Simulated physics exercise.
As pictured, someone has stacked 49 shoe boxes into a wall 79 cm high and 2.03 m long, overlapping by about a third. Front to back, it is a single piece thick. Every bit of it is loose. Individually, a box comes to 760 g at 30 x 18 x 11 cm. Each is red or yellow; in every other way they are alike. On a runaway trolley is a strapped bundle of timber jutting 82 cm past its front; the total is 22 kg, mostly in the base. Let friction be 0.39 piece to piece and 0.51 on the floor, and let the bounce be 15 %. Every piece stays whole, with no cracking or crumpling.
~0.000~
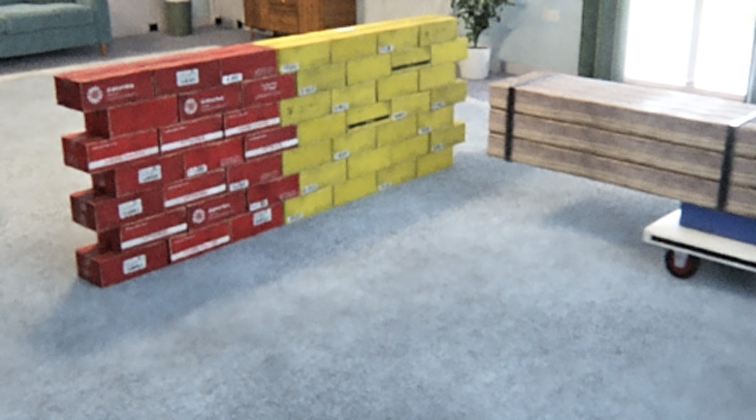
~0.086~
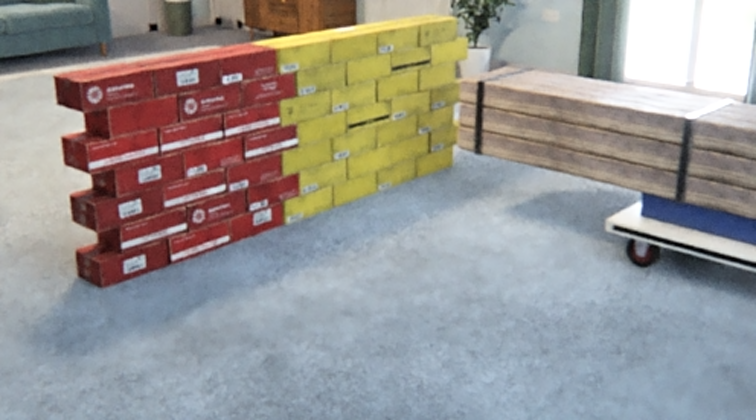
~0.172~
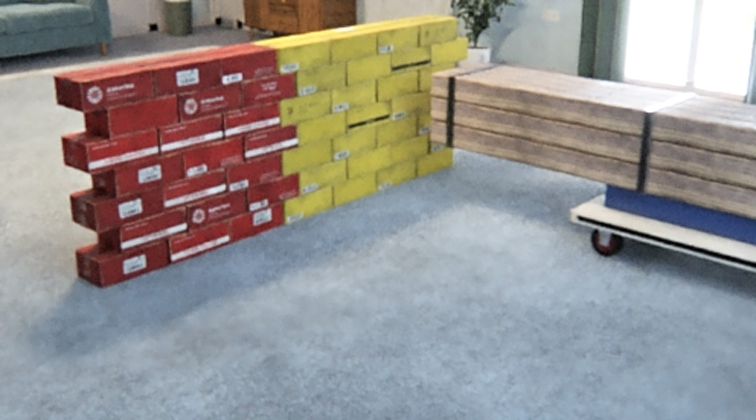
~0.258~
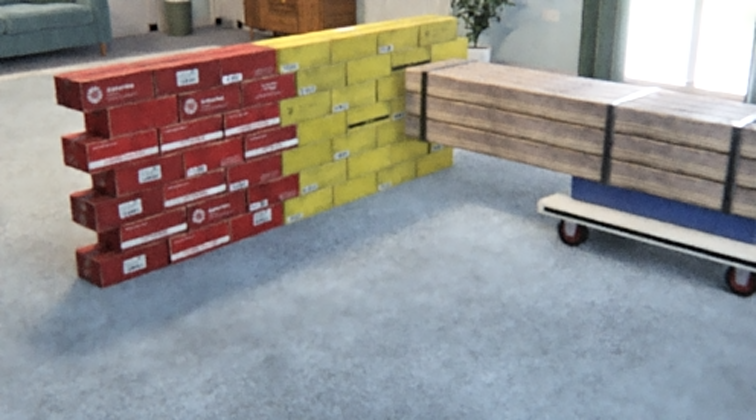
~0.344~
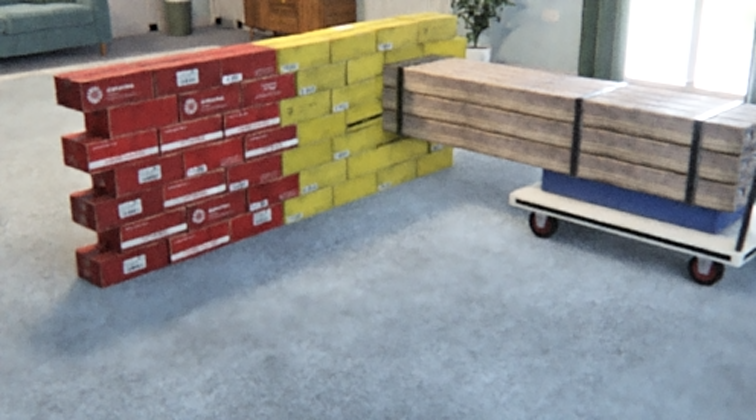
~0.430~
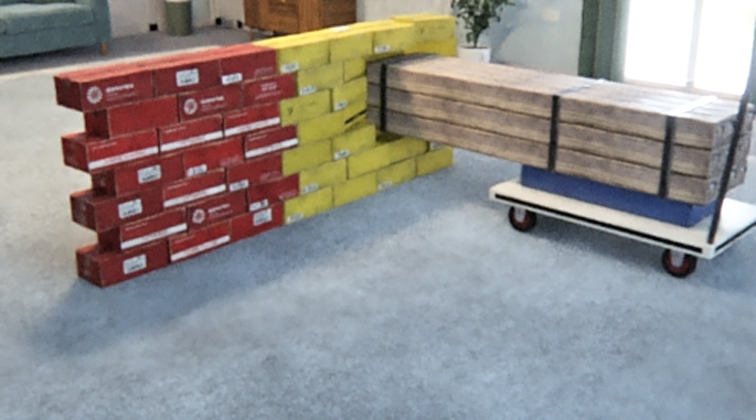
Strapped stack of wooden planks on a wheeled cart sliding left into a red and yellow box wall, shifting some yellow boxes.
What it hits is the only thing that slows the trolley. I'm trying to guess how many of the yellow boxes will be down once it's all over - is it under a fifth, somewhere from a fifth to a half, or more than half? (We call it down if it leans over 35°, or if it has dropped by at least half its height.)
Looks like the greater part of them will go down.
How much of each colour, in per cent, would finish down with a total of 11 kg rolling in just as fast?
Share down - red: 0; yellow: 60 (per cent).
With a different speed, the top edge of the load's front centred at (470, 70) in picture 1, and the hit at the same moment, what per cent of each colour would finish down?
You'd end up with red at 0 per cent down and yellow at 60 per cent.
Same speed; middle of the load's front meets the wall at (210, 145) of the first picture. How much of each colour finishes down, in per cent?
The red ones would be 80 per cent down and the yellow ones 10 per cent.
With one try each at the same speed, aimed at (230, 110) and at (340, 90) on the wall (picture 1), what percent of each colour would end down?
Down by colour - red: 40%, then 0%; yellow: 10%, then 40%.
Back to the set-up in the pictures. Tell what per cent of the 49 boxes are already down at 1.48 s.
35 %.
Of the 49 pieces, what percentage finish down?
Something near 35 percent.
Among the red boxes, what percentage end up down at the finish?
For red, it's 0%.
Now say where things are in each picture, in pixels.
In the first frame (places mark the middle of the side facing us), load (499, 108) 59 cm short of the wall; top yellow box (439, 32); top red box (188, 78); nothing disturbed.
Load (469, 102) 42 cm short of the wall; top yellow box (439, 32), in the second frame.
Load (441, 96) 26 cm short of the wall; top yellow box (439, 32), in the third frame.
Load (414, 91) 10 cm short of the wall; top yellow box (439, 32), in the fourth frame.
Load (391, 86) 40 mm into the wall's line; top yellow box (438, 29) shifted 14 mm; 12 disturbed, none down, in the fifth frame.
Load (375, 84) 15 cm into the wall's line; top yellow box (435, 30) shifted 23 mm; top red box (188, 78); steepest lean 4°, the box at (428, 48); 15 disturbed, none down, in the sixth frame.
After 0.52 s, load 25 cm past the wall's line, still rolling; none of the 28 yellow boxes down (0 of 49 in all colours); top yellow box leaning 11°.
After 0.76 s, load 49 cm past the wall's line, still rolling; 10 of the 28 yellow boxes down (10 of 49 in all colours); top yellow box leaning 23°, 58 mm lower.
After 1.08 s, load 80 cm past the wall's line, still rolling; 16 of the 28 yellow boxes down (16 of 49 in all colours); top yellow box on its side.
After 1.48 s, load 1.03 m past the wall's line, still rolling; 17 of the 28 yellow boxes down (17 of 49 in all colours); top yellow box on its side.
At rest (2.7 s), load 1.08 m past the wall's line, stopped; 17 of the 28 yellow boxes down (17 of 49 in all colours); top yellow box on its side; top red box unmoved. That is 61 per cent. As the last picture would show them, middles, top yellow box near (348, 109), top red box near (174, 74).
